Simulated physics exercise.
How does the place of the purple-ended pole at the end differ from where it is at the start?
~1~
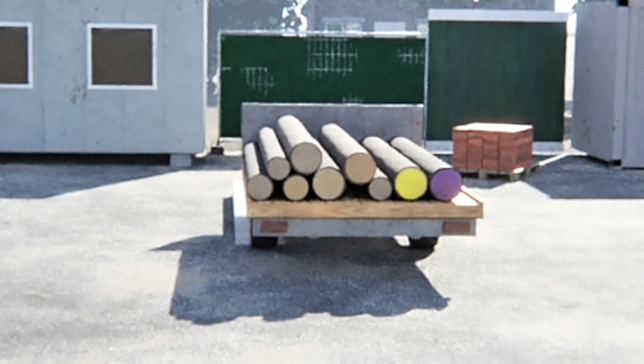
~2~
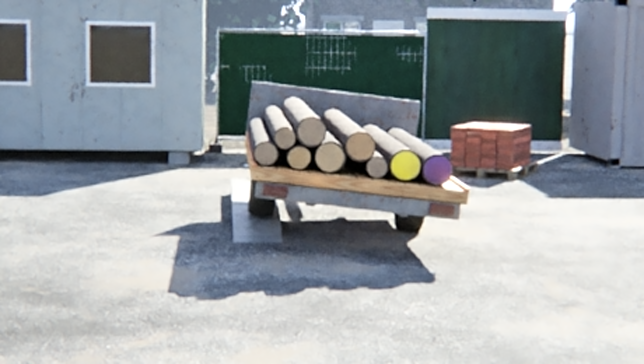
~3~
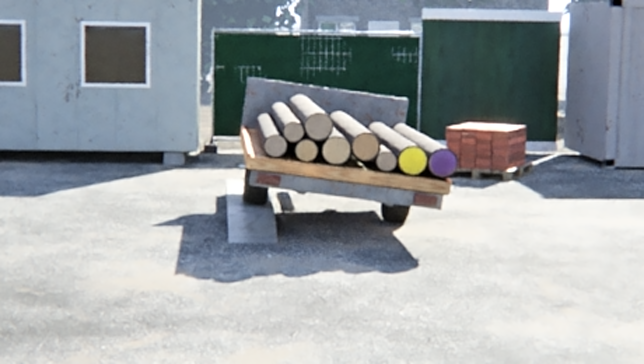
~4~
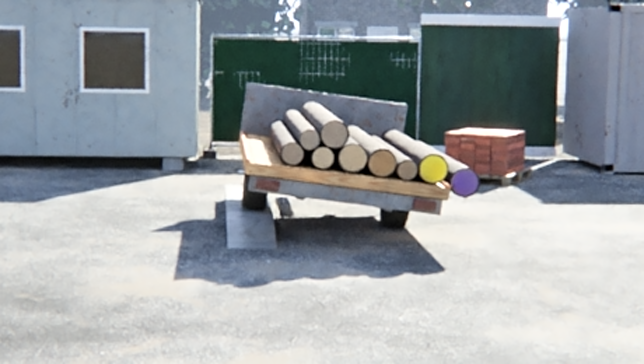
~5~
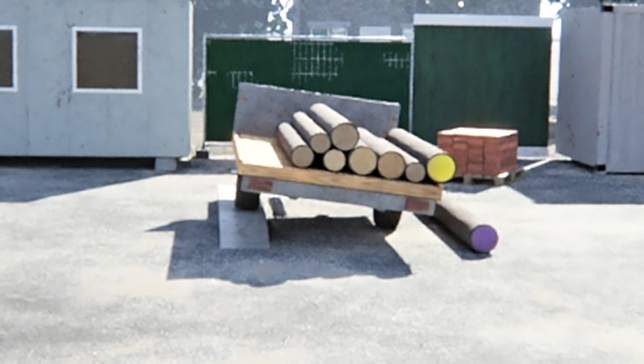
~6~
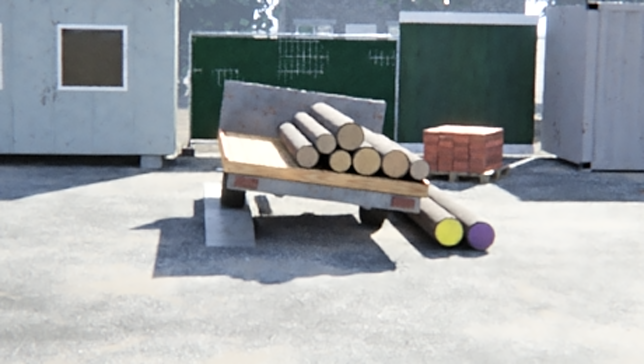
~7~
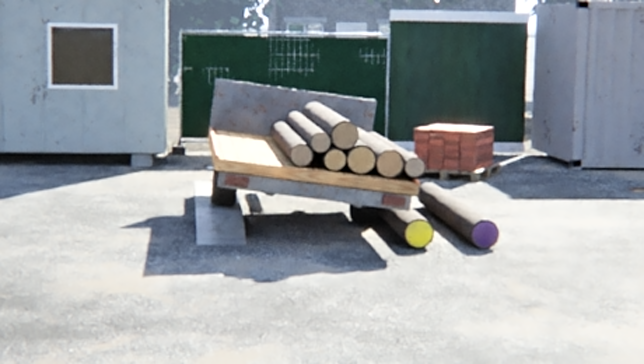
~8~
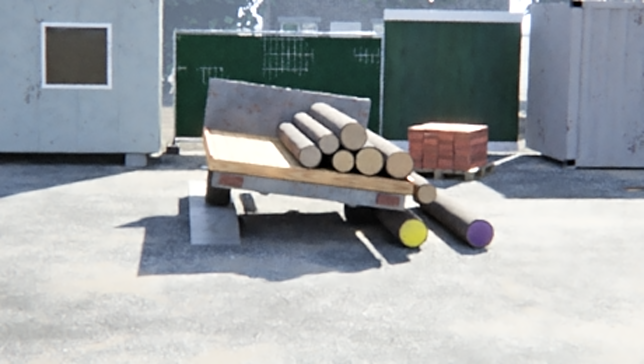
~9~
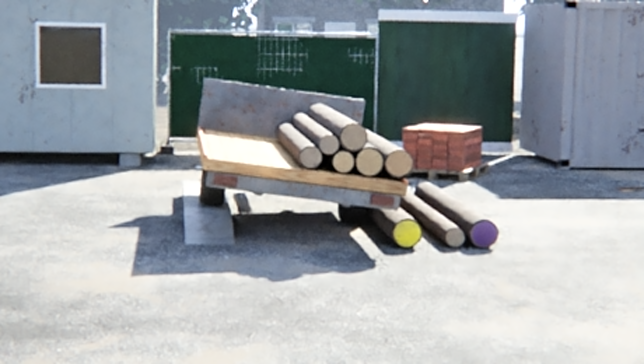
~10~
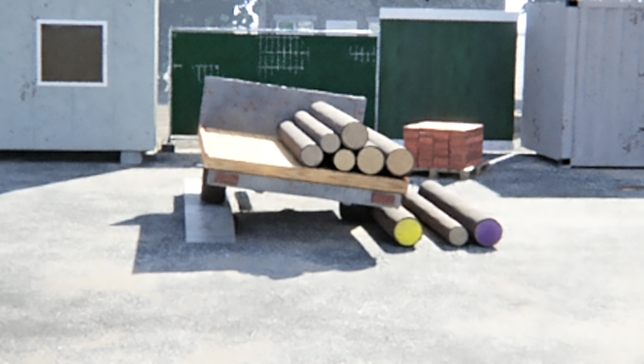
At the start the purple-ended pole lies on the trailer at the right end of the load. At the end it rests on the ground to the right of the trailer.
A trailer tilts right, dropping a purple-ended, a yellow-ended, then a plain pole onto the ground.
